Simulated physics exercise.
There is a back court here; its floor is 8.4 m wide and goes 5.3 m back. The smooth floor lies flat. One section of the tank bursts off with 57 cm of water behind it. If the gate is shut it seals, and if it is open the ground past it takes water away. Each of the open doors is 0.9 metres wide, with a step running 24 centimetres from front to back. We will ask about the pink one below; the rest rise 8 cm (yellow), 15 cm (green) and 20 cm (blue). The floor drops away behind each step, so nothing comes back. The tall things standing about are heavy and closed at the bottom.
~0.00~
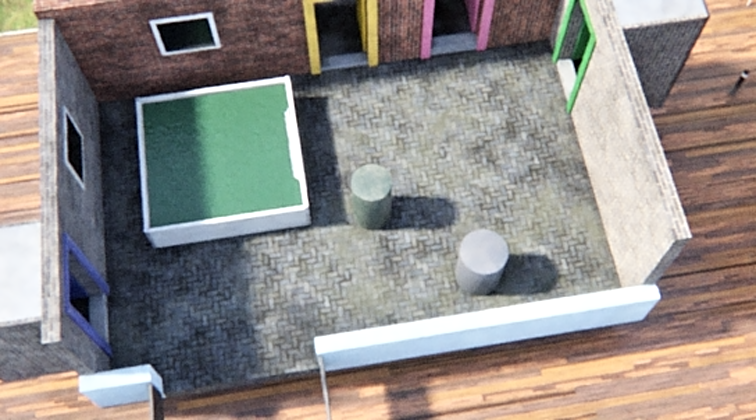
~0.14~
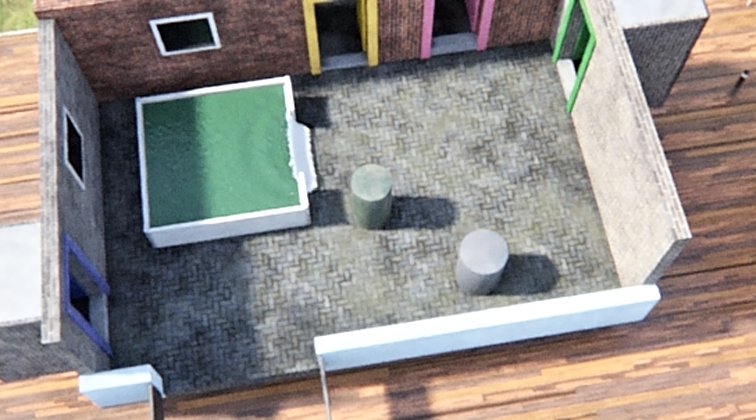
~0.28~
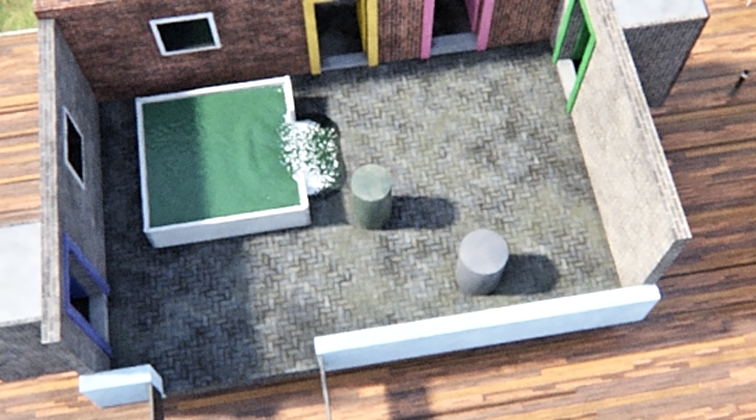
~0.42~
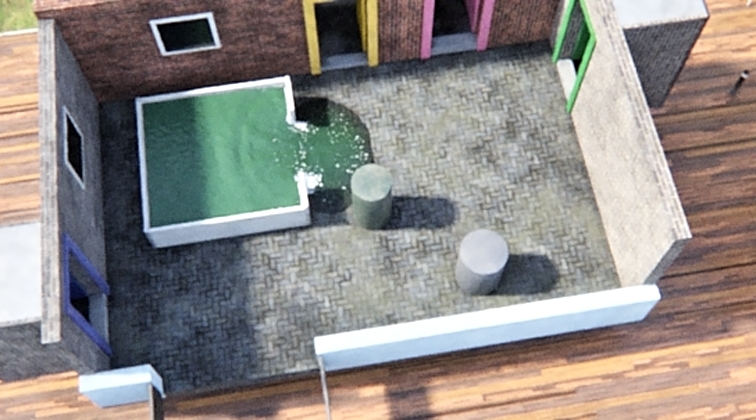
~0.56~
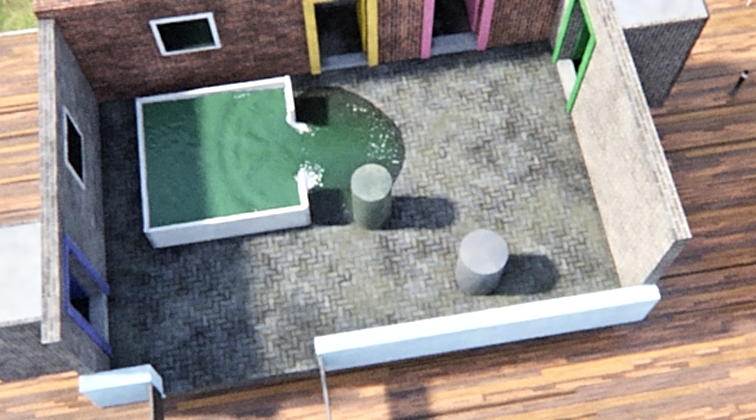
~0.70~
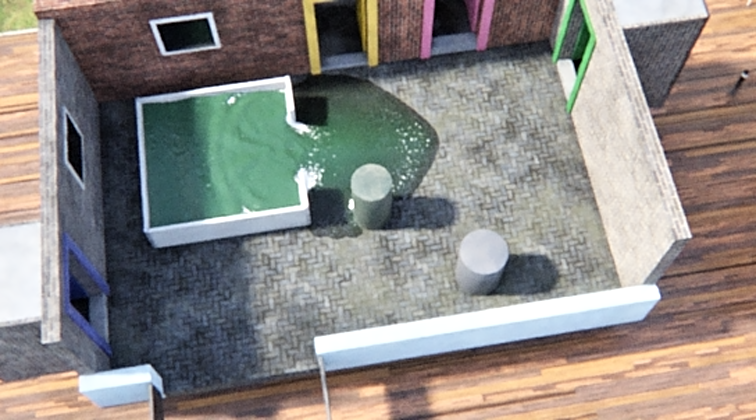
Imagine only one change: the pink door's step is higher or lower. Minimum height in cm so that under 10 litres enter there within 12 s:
13.5 cm.
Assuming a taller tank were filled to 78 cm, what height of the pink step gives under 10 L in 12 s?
The step would need to be some 19 cm high.
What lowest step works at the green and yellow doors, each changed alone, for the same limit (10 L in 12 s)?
About 25 cm at green and about 6.5 cm at yellow.
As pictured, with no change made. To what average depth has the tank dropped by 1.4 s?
On average, around 44 cm.
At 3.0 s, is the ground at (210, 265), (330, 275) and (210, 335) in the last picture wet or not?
First bone-dry, second wet through, third bone-dry.
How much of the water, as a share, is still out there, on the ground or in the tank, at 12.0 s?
Something like 96 per cent of it remains.
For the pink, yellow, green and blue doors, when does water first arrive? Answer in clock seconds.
Times: Pink 1.6 s, yellow 1.0 s, green 1.6 s, blue 9.0 s.
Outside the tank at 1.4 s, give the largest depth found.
I'd estimate roughly 34 cm.
After 1.4 s water covers 30 % of the floor, deepest (34 cm) near (308, 154); it has not reached the pink door.
After 3.0 s water covers 50 % of the floor, deepest (32 cm) near (530, 61); 12 cm at the pink door, 0 litres in over its 22 cm step.
After 12.0 s water covers 100 % of the floor, deepest (16 cm) near (545, 42); 11 cm at the pink door, 0 litres in over its 22 cm step.
At the pink door as built, the water arrived by 1.6 s and peaked near 18 cm at 5.2 s.
With a step of 12.5 cm, 17 litres would have come in within the 12 s; with 16.5 cm, 1 litre. So under 10 litres takes about 13.5 cm.
